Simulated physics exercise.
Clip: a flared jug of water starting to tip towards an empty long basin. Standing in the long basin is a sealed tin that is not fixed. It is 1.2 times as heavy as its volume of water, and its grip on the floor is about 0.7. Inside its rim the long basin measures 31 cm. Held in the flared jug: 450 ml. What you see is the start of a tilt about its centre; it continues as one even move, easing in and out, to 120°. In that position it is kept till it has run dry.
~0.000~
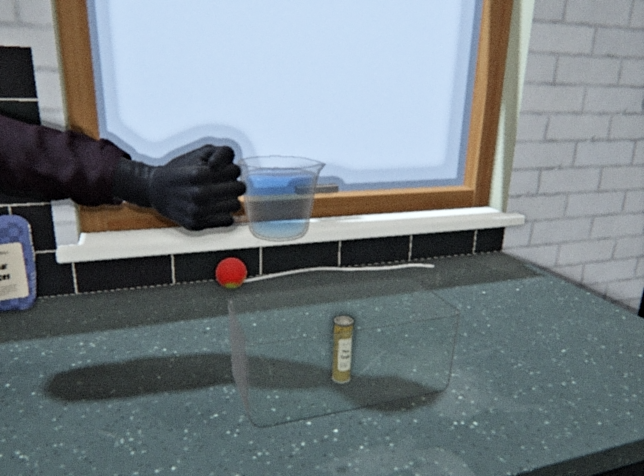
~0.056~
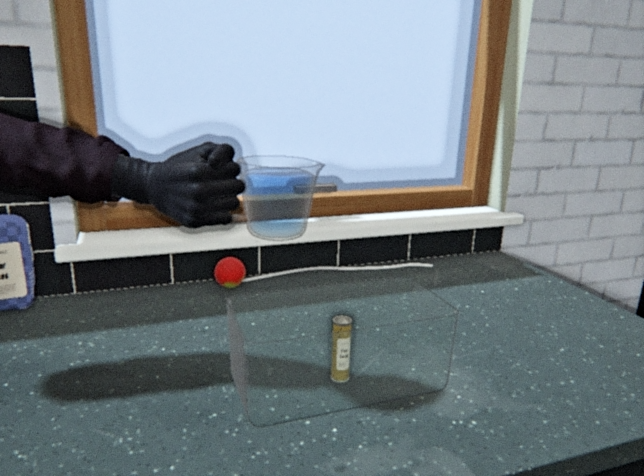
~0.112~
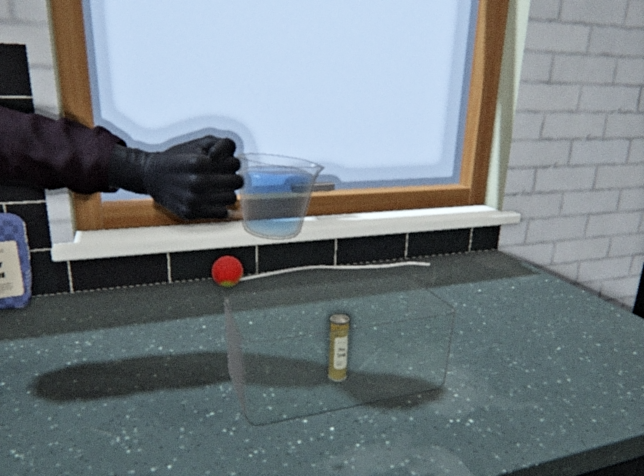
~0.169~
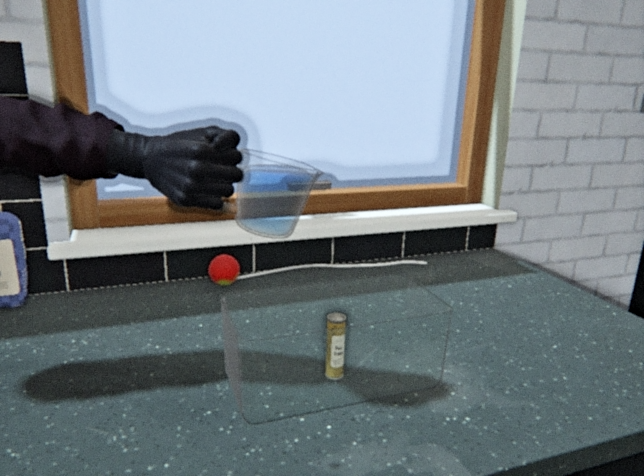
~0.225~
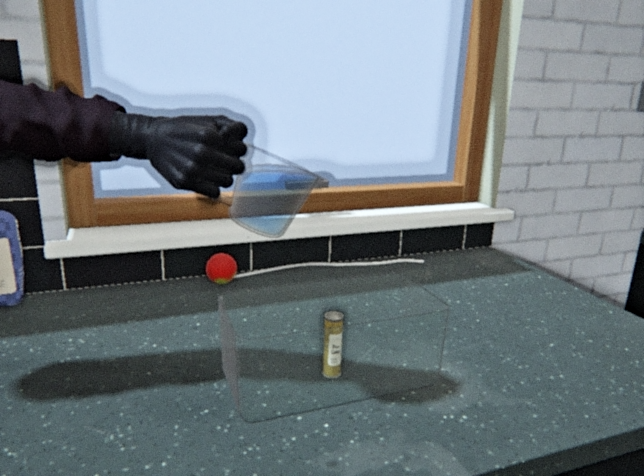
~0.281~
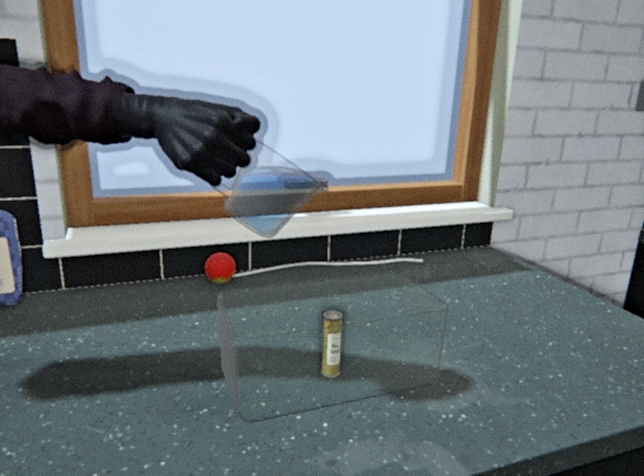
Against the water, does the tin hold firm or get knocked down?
It never tilts over.
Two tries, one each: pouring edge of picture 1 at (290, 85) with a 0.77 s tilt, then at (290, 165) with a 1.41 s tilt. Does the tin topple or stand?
In the first try it comes down; in the second it comes down.
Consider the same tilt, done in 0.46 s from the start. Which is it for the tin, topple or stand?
The tin tips over.
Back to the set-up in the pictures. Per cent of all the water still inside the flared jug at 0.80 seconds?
I'd say some 1 per cent remains.
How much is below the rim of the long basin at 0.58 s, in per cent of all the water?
Roughly 30 percent.
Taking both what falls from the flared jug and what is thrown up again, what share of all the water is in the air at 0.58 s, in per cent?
Roughly 36 %.
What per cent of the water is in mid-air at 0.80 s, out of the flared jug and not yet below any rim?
Roughly 6 %.
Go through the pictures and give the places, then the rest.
It leans 0°; its right rim is at (325, 162); the water meets the walls at (242, 174) and (313, 172); the long basin's rim runs from (237, 321) to (436, 295); the tin's top is at (344, 323), in the first frame.
It leans 2°; its right rim is at (324, 163); the water meets the walls at (241, 173) and (313, 172), in the second frame.
It leans 6°; its right rim is at (324, 166); the water meets the walls at (241, 170) and (311, 171), in the third frame.
It leans 14°; its right rim is at (324, 171); the water meets the walls at (241, 170) and (312, 172), in the fourth frame.
It leans 24°; its right rim is at (323, 179); the water meets the walls at (240, 172) and (317, 173), in the fifth frame.
It leans 35°; its right rim is at (323, 189); the water meets the walls at (237, 179) and (314, 180); 3 per cent is over the edge, in the sixth frame.
After 0.58 s the tilt is 103° and 33 per cent is still to pour; the tin stands where it began.
After 0.80 s the tilt is 120° and 1 per cent is still to pour; the tin stands where it began.
After 1.02 s the tilt is 120° and 0 per cent is still to pour; the tin stands where it began.
After 1.27 s the tilt is 120° and 0 per cent is still to pour; the tin stands where it began.
In the end the tin stands where it began.
